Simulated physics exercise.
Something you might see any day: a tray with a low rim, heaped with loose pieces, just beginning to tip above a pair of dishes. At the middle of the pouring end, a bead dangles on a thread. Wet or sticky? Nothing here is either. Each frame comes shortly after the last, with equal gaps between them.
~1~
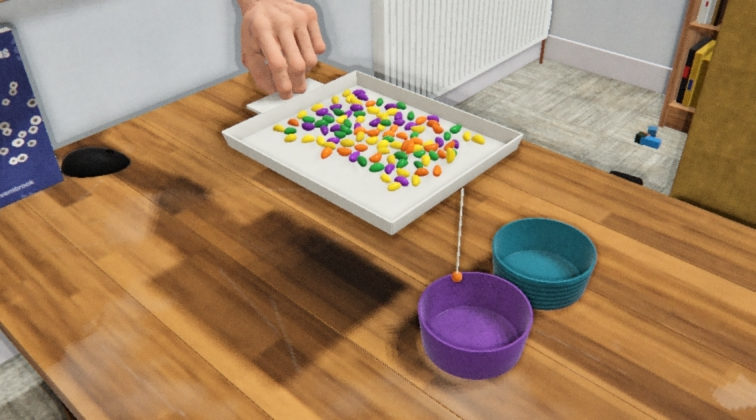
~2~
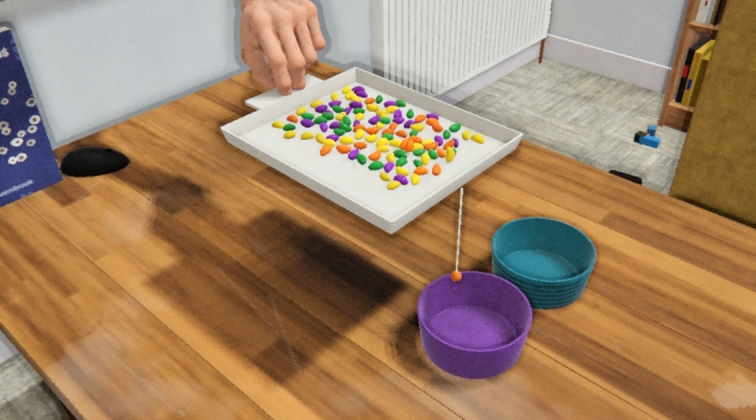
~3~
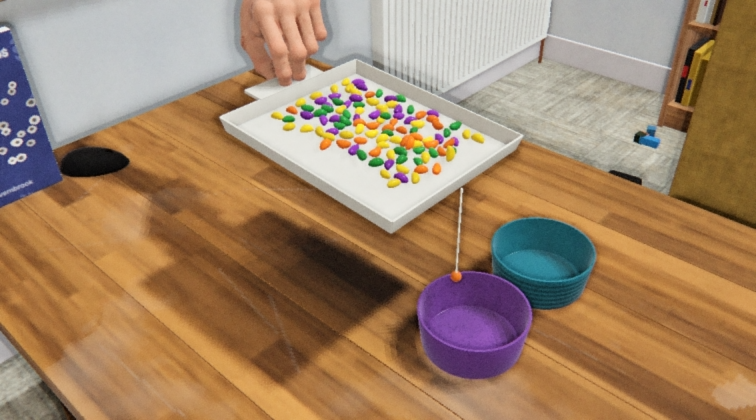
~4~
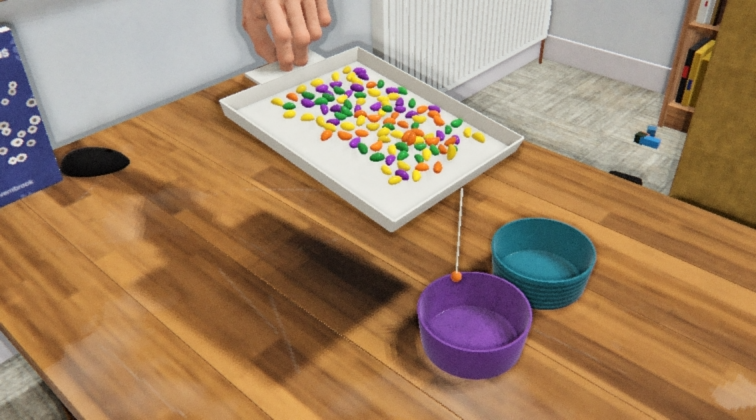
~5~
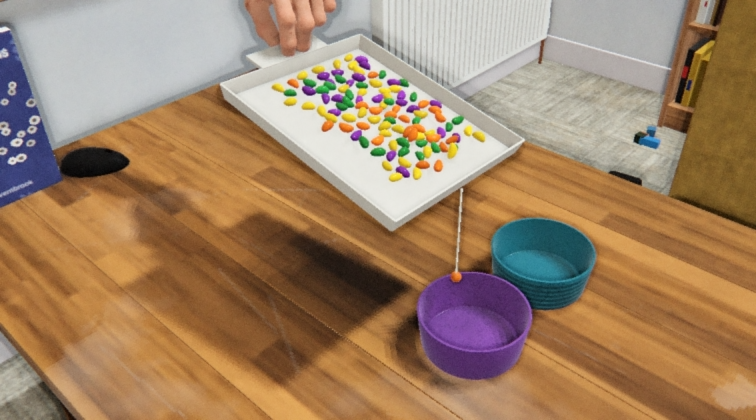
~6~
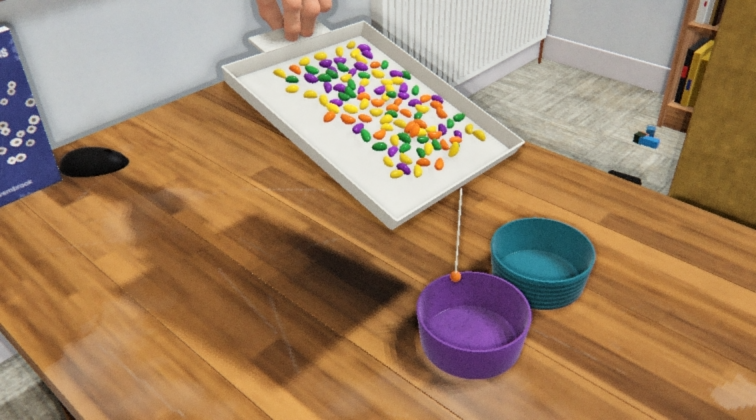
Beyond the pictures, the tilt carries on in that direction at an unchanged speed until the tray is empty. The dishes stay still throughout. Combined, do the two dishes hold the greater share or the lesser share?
Pretty clear the dishes gather most of what falls.
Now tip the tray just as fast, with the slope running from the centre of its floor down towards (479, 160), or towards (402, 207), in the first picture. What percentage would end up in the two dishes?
First some 70, then 30 per cent.
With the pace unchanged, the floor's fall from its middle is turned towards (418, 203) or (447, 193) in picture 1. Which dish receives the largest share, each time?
Try 1: Left-side dish. Try 2: Left-side dish.
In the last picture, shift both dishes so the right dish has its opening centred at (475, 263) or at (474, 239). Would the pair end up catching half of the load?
Well, not up to half at the first spot and not up to half at the second.
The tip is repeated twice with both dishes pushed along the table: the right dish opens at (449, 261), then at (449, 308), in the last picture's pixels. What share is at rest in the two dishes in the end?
It comes to roughly 10 per cent in one try and roughly 20 per cent in the next.
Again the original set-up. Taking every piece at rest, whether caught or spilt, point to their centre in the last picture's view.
Roughly pixel (522, 308).
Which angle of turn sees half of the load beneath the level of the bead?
The tilt is near 115° by then.
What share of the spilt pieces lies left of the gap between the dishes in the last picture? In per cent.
Close to 20 per cent of the spill, I think.
Shortly afterwards, tray tipped steeply; all but a few on the tray; only a few in the air.
Next, tray tipped right over; the bulk on the tray; a little in the left dish; a little in the right dish; a little outside both; only a few in the air.
Some moments later, tray tipped past a quarter turn; near a third in the left dish; near a third in the right dish; near a quarter outside both.
In the end, tray tipped past a quarter turn; near a third in the left dish; near a third in the right dish; near a quarter outside both.
